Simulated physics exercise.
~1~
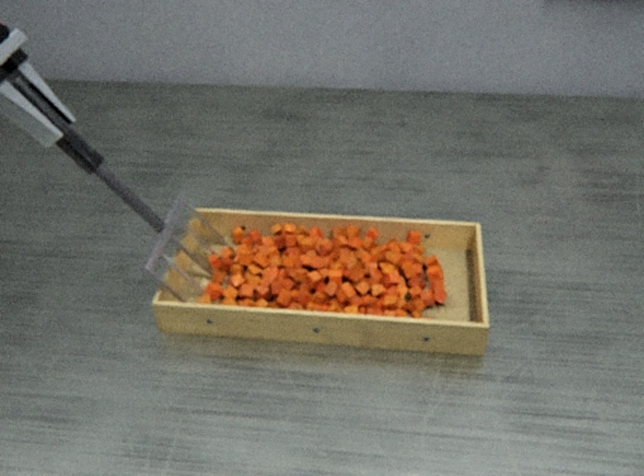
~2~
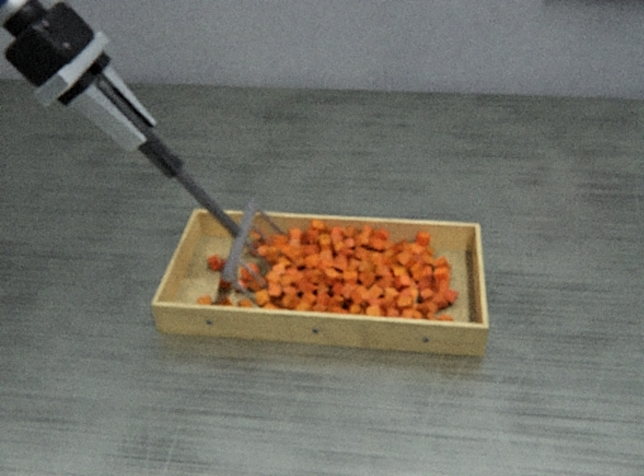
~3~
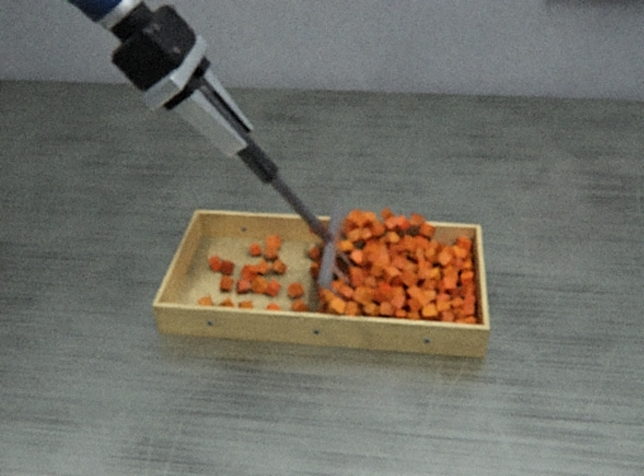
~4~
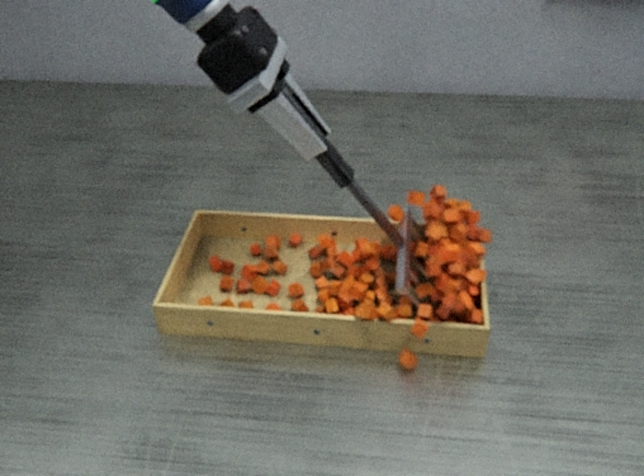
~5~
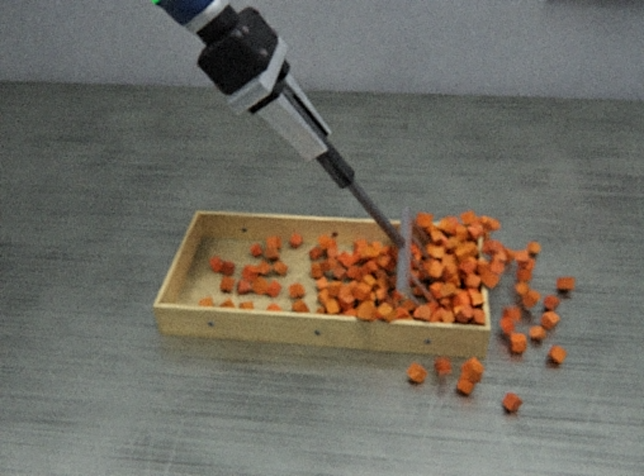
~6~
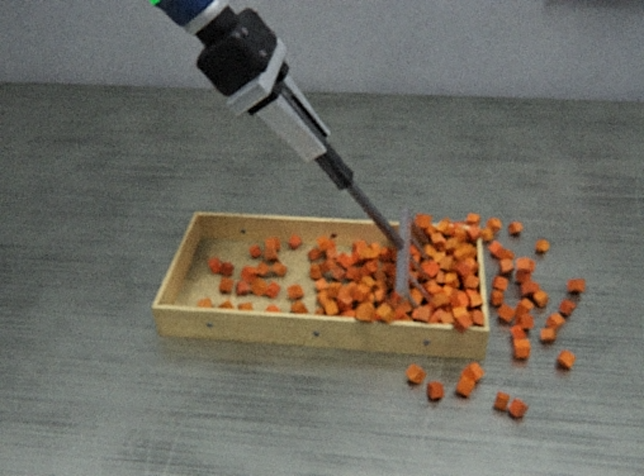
The video shows a robot arm pushing a pronged tool rightward through orange vegetable cubes in a shallow rectangular tray, heaping them against the right end until some spill over the edge. The tool stops inside, with many cubes still in the tray and others scattered on the table.
